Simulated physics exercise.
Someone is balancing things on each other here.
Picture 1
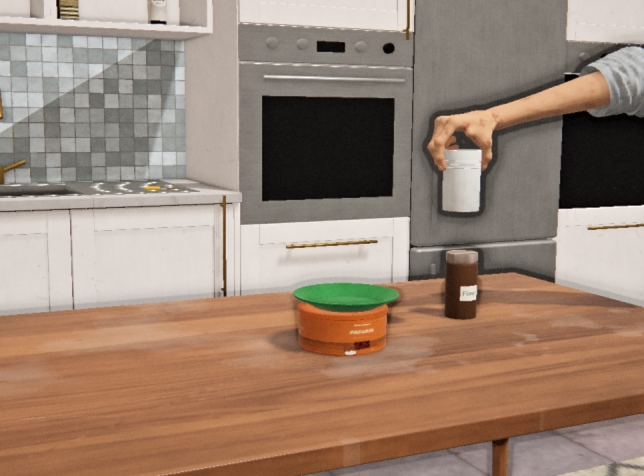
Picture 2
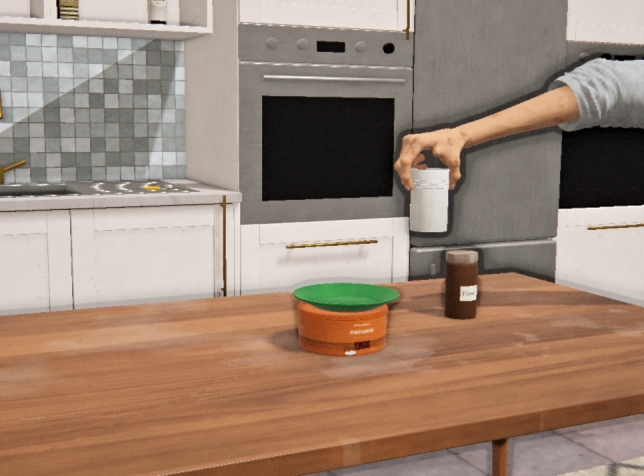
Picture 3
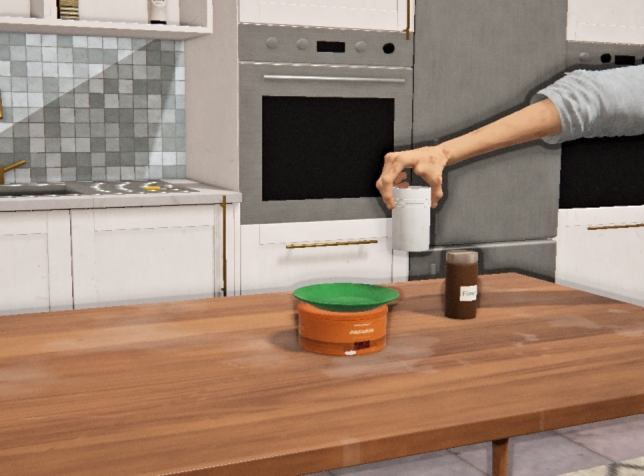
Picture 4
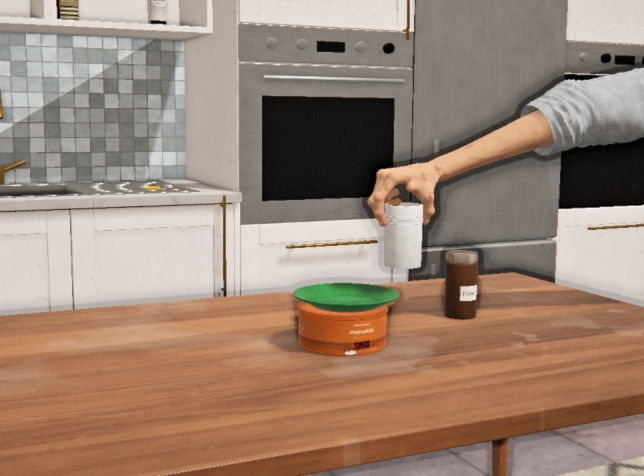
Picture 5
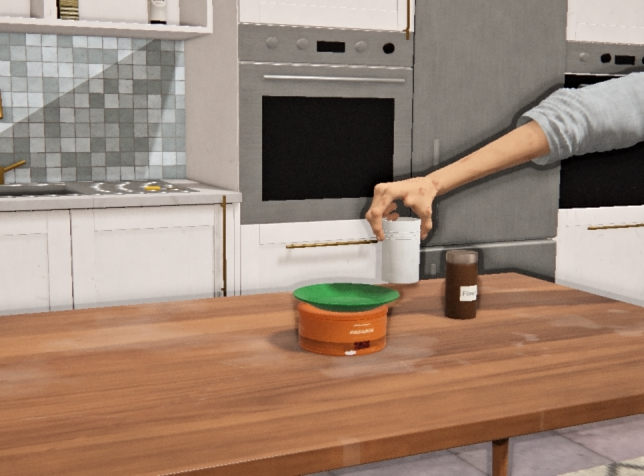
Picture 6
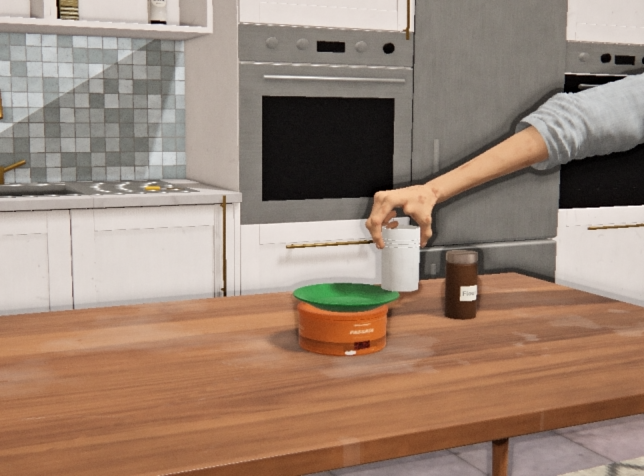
At first, a hand holds a white cup high above a wooden table, where a green plate sits on an orange tub beside a brown jar. The hand moves the cup left and down, then lowers it more slowly until it rests on the plate, fingers still gripping it.
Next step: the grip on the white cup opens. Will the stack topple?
The pile does not stay together.
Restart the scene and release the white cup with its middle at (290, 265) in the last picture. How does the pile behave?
Outcome: The pile is knocked down.
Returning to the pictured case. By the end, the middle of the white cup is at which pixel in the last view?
In the final view it sits at roughly (439, 318).
Then, 0.40 s past the last view, white cup now fallen.
Then, 1.20 s past the last view, nothing new.
Finally, fallen, white cup; the other 3 still in place. Final places as the last picture's camera would see them, white cup near (439, 319). The pile gives way.
